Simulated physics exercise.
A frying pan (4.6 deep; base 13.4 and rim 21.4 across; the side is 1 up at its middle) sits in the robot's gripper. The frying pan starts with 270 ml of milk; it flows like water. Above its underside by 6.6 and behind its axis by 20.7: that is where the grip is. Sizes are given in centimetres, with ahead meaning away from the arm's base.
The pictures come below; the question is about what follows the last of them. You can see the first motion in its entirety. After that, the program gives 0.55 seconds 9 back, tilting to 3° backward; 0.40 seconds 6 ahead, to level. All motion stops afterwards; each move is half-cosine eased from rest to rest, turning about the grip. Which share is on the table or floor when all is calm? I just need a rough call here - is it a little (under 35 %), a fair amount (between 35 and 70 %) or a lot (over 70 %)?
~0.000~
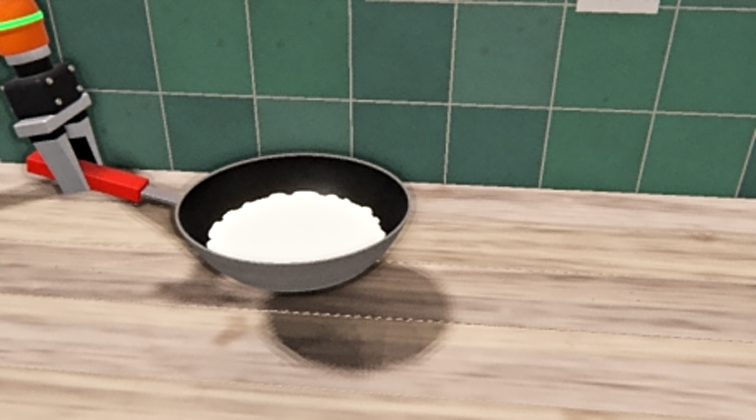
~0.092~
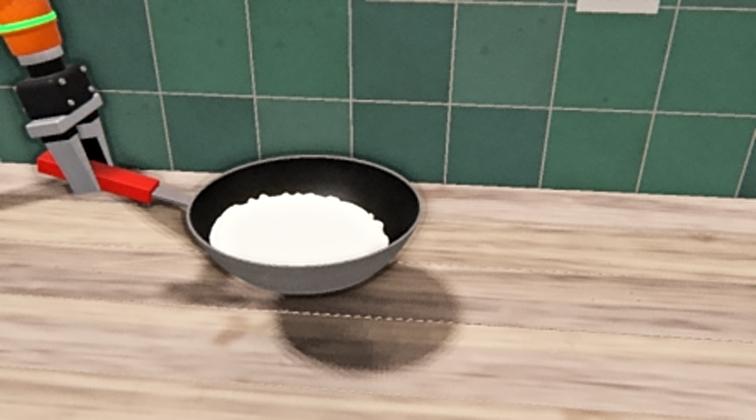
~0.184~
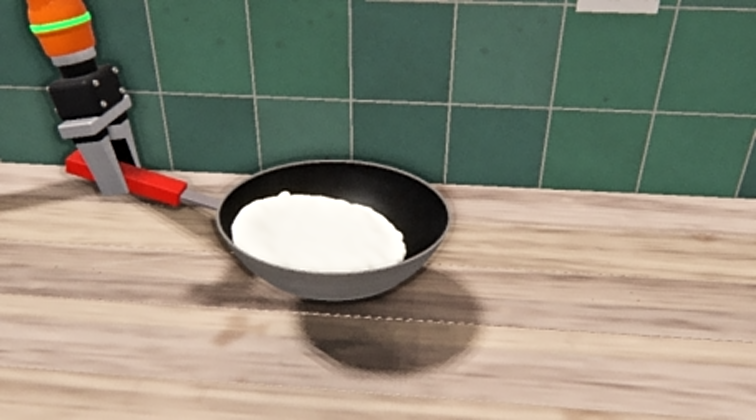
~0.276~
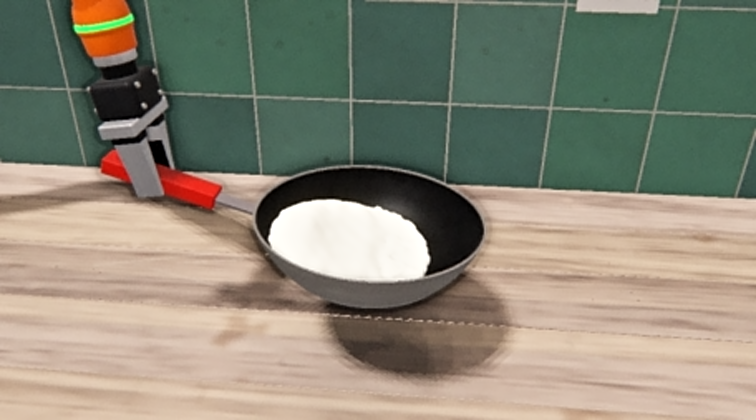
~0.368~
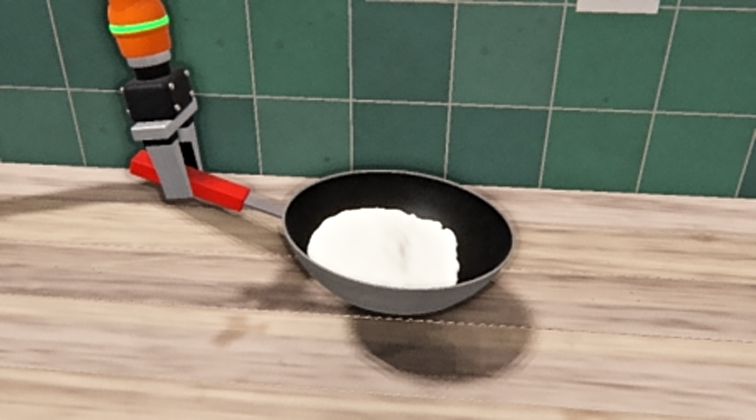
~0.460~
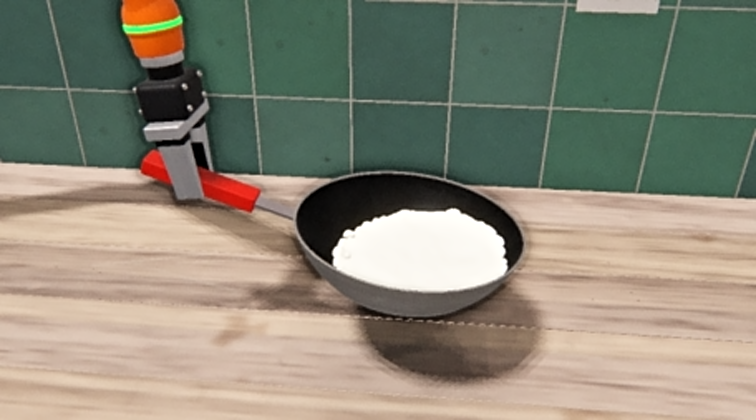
It is a little, under 35 %.
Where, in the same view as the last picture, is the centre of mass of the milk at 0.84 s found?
Centre: Close to (349, 234) in the last picture.
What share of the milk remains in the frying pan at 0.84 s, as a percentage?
Around 80 per cent.
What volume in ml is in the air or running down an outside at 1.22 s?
Estimate: Some 10 ml.
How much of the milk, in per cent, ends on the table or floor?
Roughly 25 per cent.
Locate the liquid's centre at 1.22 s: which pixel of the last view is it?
My best guess is about (306, 231).
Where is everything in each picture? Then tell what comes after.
The frying pan middle at (297, 224), level; upper third of the milk around (297, 233), from x 210 to 380, top at y 195; 275 ml in the frying pan, in the first picture.
The frying pan middle at (307, 226), level; upper third of the milk around (271, 232), from x 215 to 385, top at y 195, in the second picture.
The frying pan middle at (335, 231), tilted 2° forward; upper third of the milk around (270, 229), from x 235 to 400, top at y 195, in the third picture.
The frying pan middle at (369, 238), tilted 3° forward; upper third of the milk around (304, 230), from x 270 to 425, top at y 200, in the fourth picture.
The frying pan middle at (396, 244), tilted 5° forward; upper third of the milk around (356, 242), from x 310 to 455, top at y 210, in the fifth picture.
The frying pan middle at (407, 246), tilted 5° forward; upper third of the milk around (440, 255), from x 335 to 505, top at y 210; 275 ml in the frying pan, in the sixth picture.
After 0.84 s, tilted 1° backward, liquid up to 17 above the table; 220 ml in the frying pan, 50 ml on the table or floor.
After 1.22 s, tilted 1° backward, liquid up to 18 above the table; 210 ml in the frying pan, 55 ml on the table or floor, 10 ml in the air or running down outside.
After 1.61 s, level, liquid up to 16 above the table; 210 ml in the frying pan, 60 ml on the table or floor.
After 2.41 s, level, liquid up to 15 above the table; 210 ml in the frying pan, 60 ml on the table or floor.
In the end, 210 ml in the frying pan, 60 ml on the table or floor. That is 23 % on the table or floor.
